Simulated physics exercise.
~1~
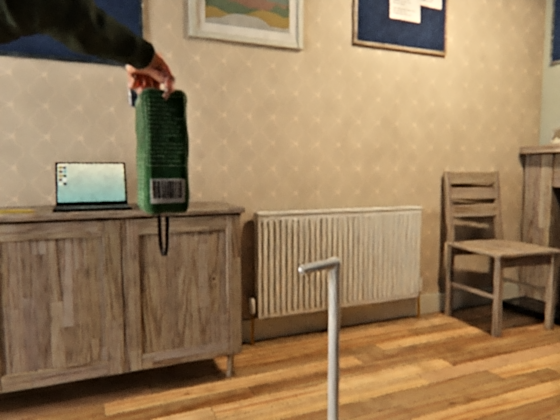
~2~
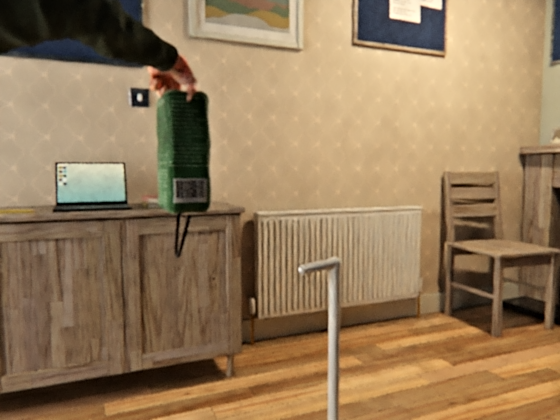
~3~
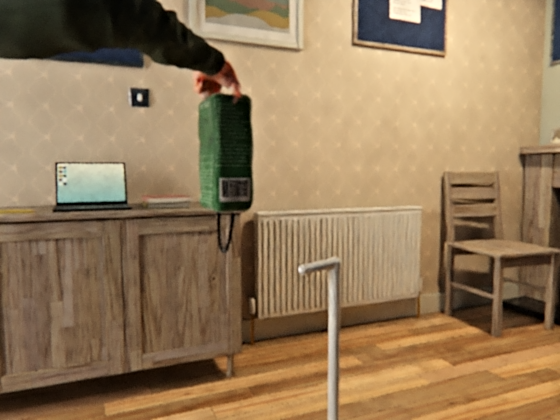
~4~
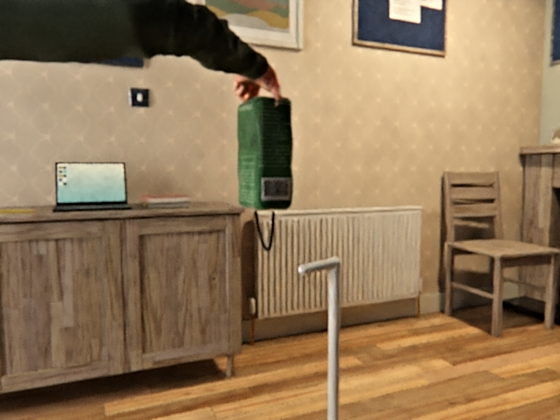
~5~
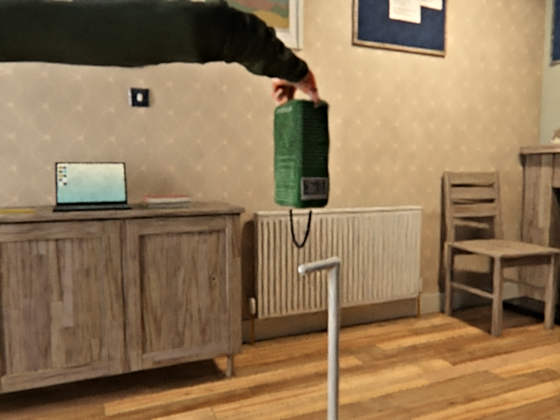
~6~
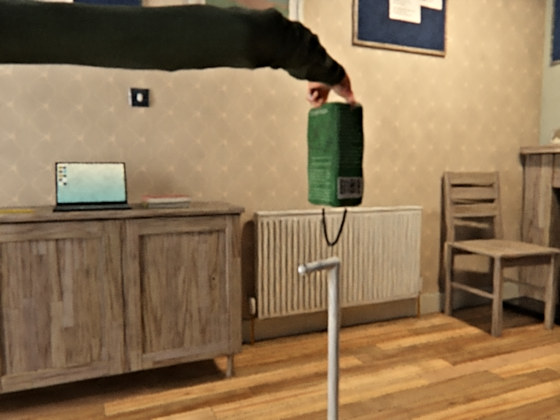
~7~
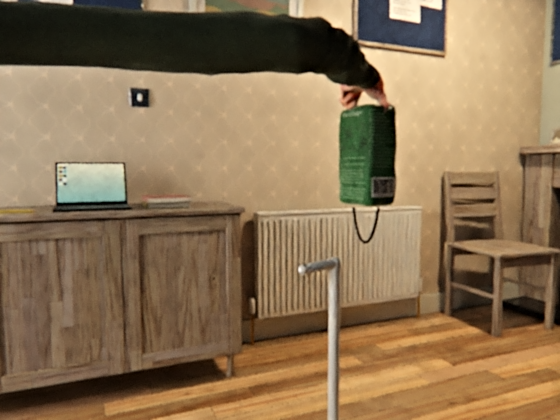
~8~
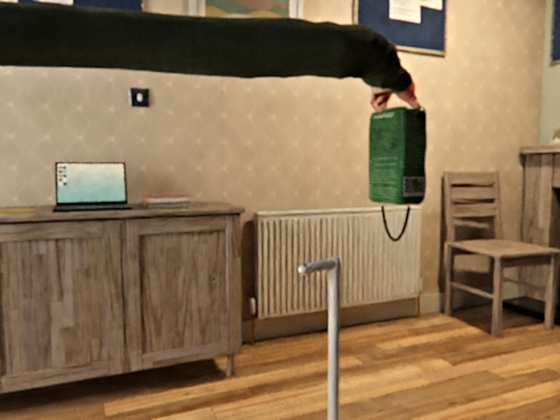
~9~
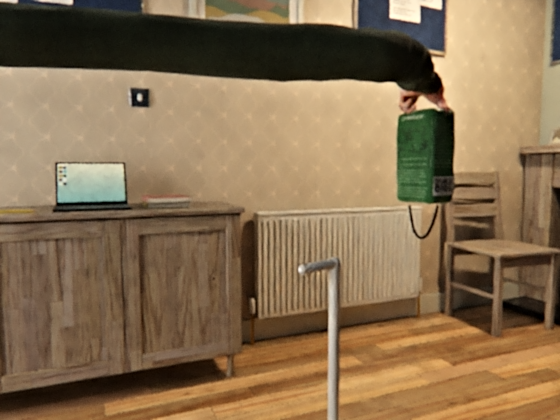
A green sack with a dark loop dangling beneath it hangs upright from a hand in a dark sleeve, at the left of a room seen from a still, level view. Behind are a wooden cabinet with an open laptop, a white radiator, patterned beige wallpaper and a wooden chair at right, while a pale hooked post stands in the foreground. The hand carries the sack steadily rightward at an even height. It nears the post, and the loop passes just above the hook without catching. The sack continues clear of the post and ends, still held, before the chair.
